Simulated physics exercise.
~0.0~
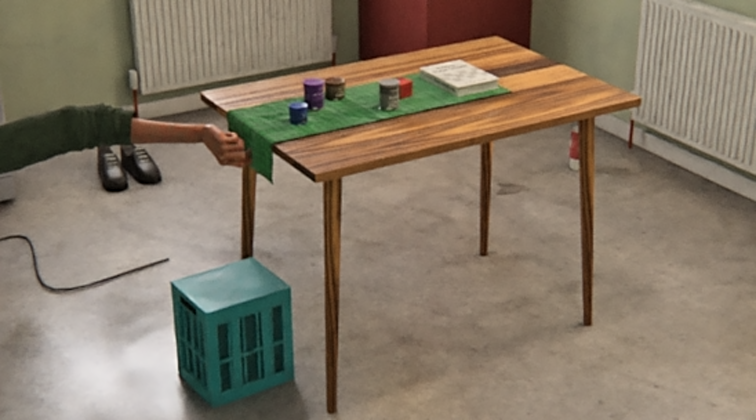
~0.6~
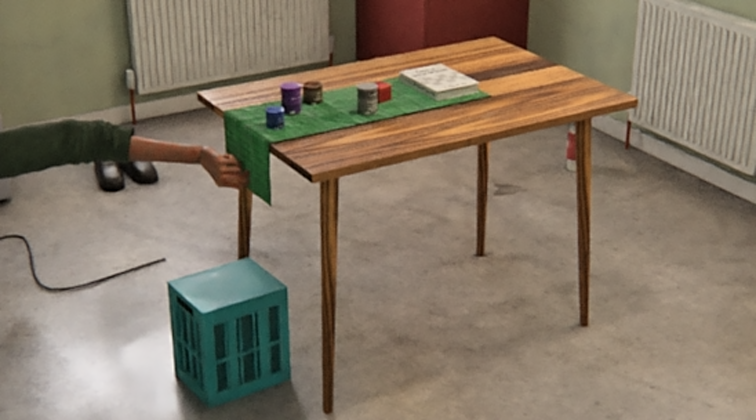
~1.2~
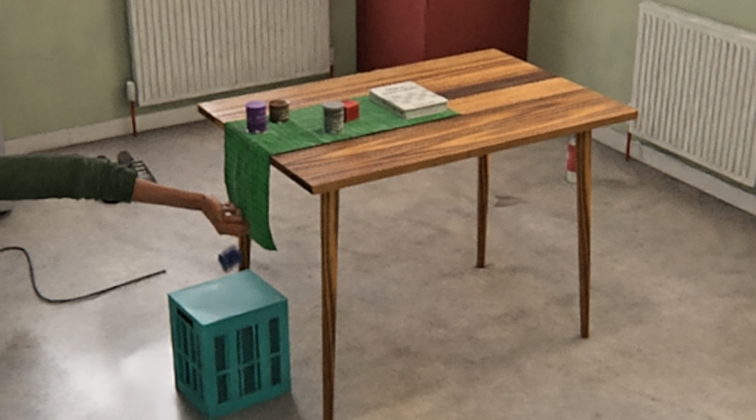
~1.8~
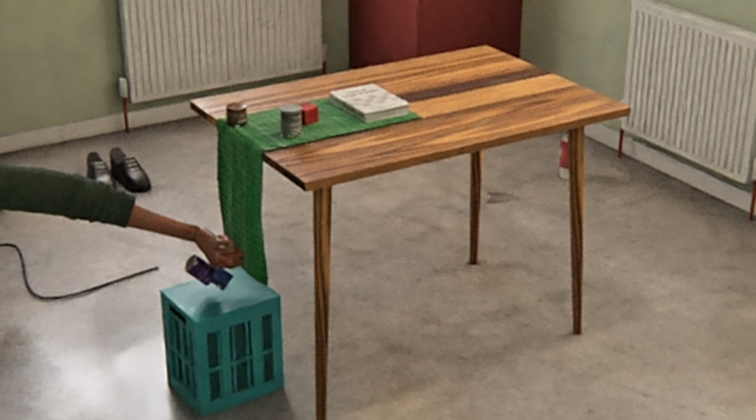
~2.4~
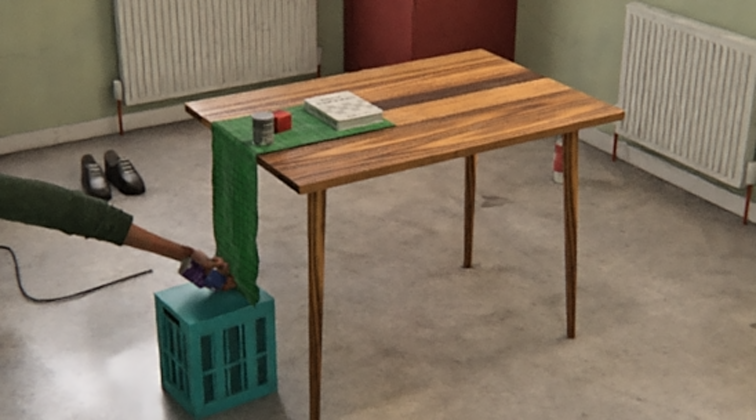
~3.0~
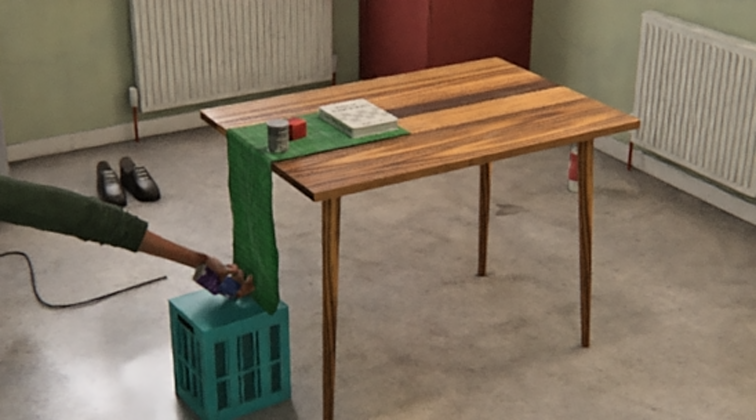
Hand pulling a green runner down to a turquoise crate, carrying three small containers off the table, others staying on top.
